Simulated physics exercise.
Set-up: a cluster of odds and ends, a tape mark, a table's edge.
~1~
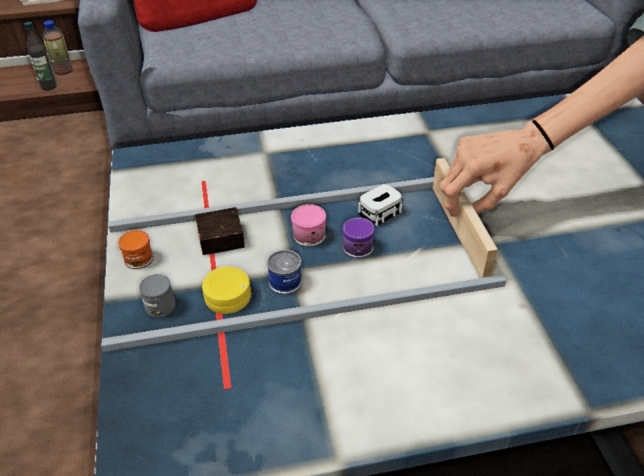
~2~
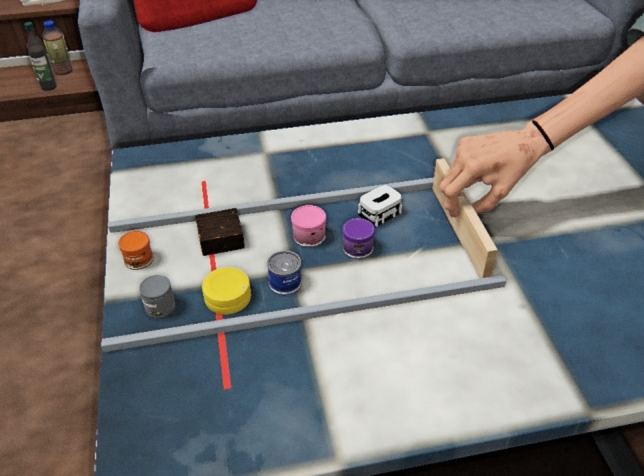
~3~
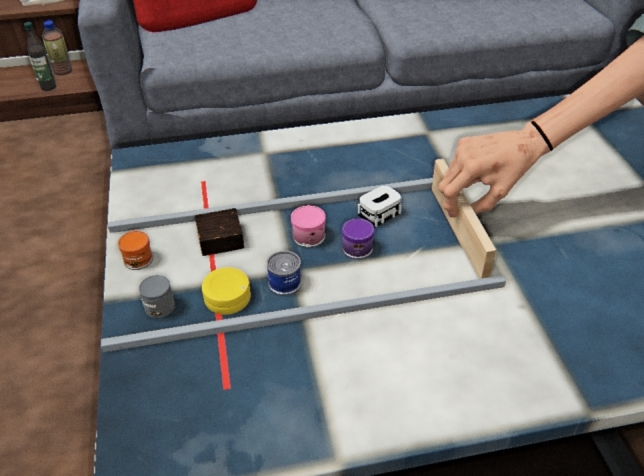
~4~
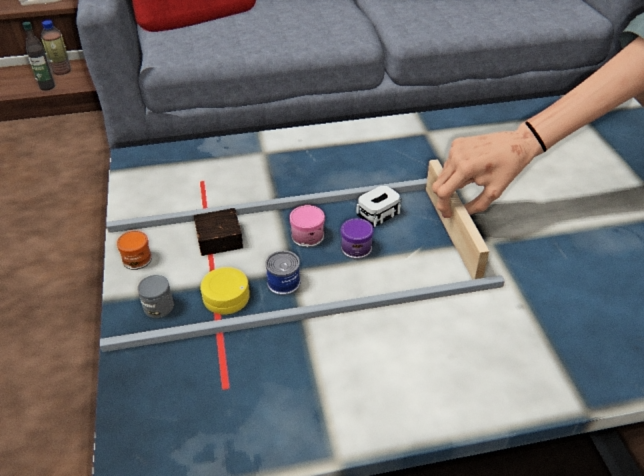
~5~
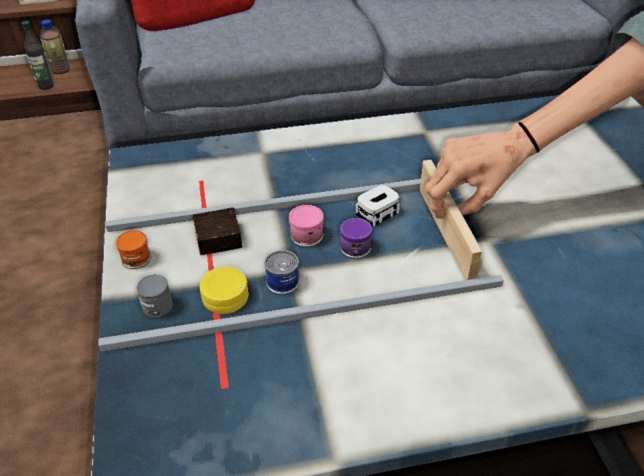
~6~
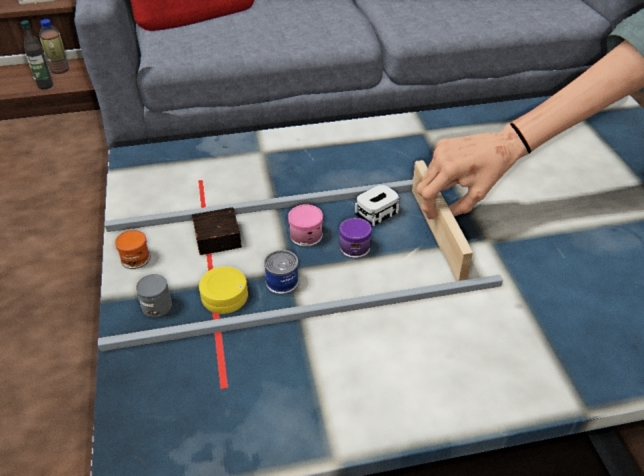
In this clip, a hand holds an upright wooden board at the right end of two rails on a checkered table, then slides it slightly left toward a group of small colored containers, which stay in place around a red line.
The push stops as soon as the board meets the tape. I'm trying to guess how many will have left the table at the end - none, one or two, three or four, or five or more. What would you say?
Ha, every last one stays up there.
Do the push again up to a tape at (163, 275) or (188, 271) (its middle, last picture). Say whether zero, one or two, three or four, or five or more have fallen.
First tape: Either one or two. Second tape: Just one or two.
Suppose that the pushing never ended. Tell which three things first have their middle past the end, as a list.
First the orange tin, then the grey tub, then the black block.
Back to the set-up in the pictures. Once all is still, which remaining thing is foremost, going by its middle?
That's the orange tin.
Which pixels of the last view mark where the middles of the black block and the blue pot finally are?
First object: (148, 244); second object: (195, 288).
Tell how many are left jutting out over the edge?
The number overhanging is 1.
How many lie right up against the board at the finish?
My count gives 4.
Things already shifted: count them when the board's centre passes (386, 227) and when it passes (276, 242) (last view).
First 1, after that 5.
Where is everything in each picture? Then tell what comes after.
In the first picture, orange tin (136, 250); grey tub (158, 296); yellow lid (227, 290); board (462, 216); tape (214, 268).
In the second picture, grey tub (158, 296); white case (380, 206).
In the third picture, yellow lid (226, 291); blue pot (284, 273).
In the fourth picture, orange tin (135, 250); board (455, 217).
In the fifth picture, grey tub (155, 296); purple tin (356, 238).
In the sixth picture, orange tin (133, 250); grey tub (154, 296); yellow lid (224, 290); board (440, 219); tape (210, 268).
A little later, none off yet; orange tin at rest near (133, 250); grey tub at rest near (154, 296); yellow lid at rest near (224, 290).
When it is over, the number that fall off is zero.
